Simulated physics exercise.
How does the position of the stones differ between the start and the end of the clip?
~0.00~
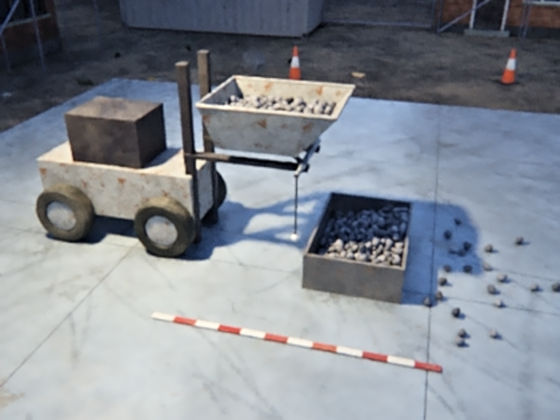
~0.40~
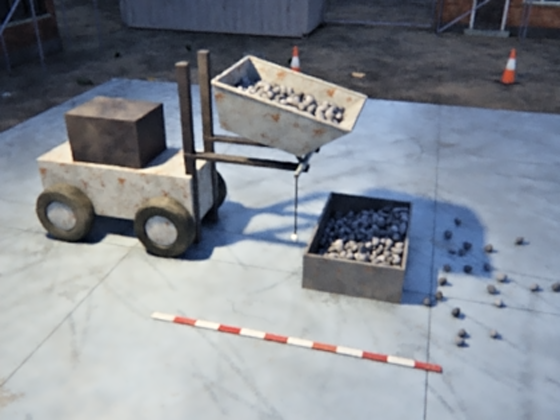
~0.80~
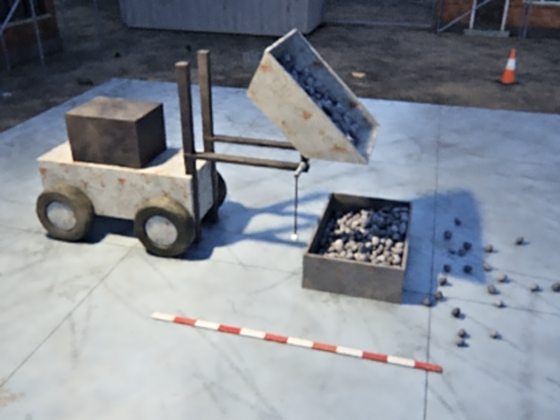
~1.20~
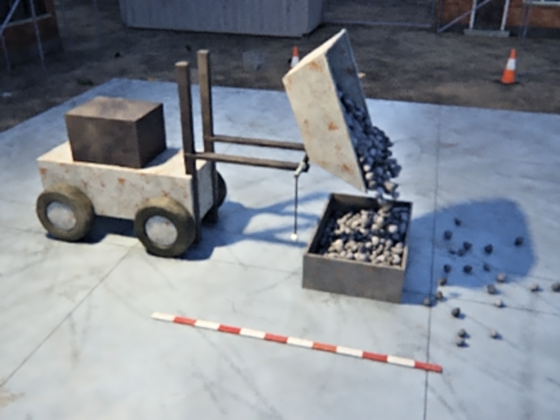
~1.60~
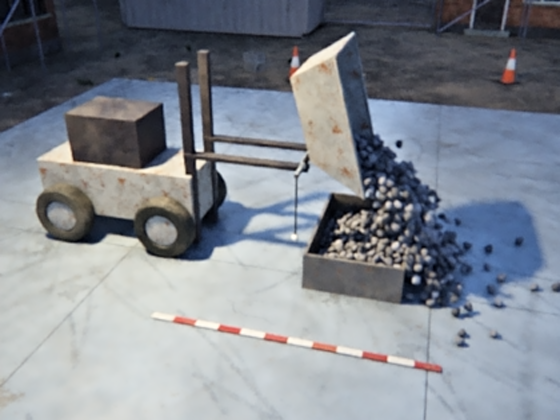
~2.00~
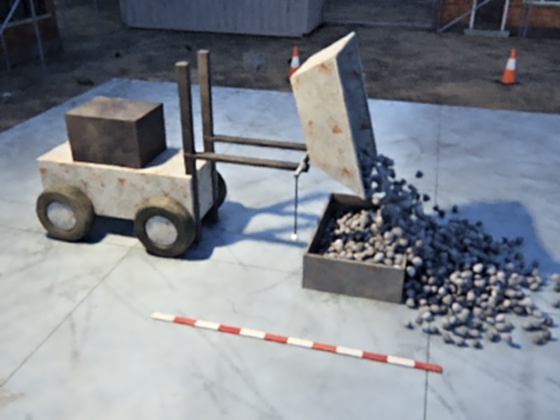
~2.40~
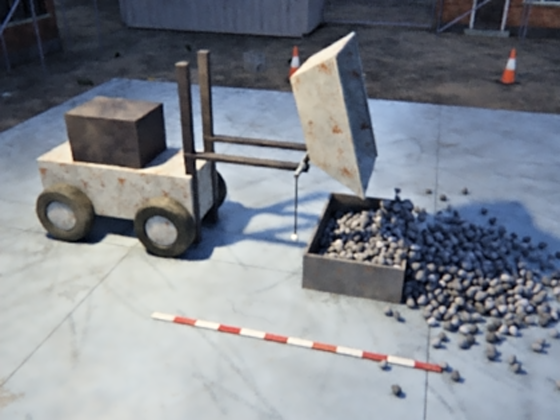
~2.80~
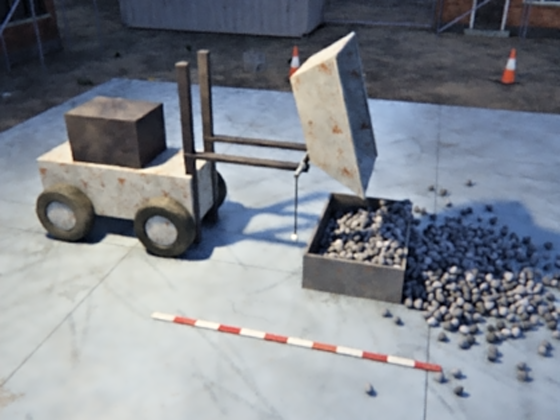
At the start, many of the stones are up in the raised skip, with others in the bin and a few scattered on the floor. By the end they lie lower and farther right overall, heaped in the bin and spread widely over the floor to its right.
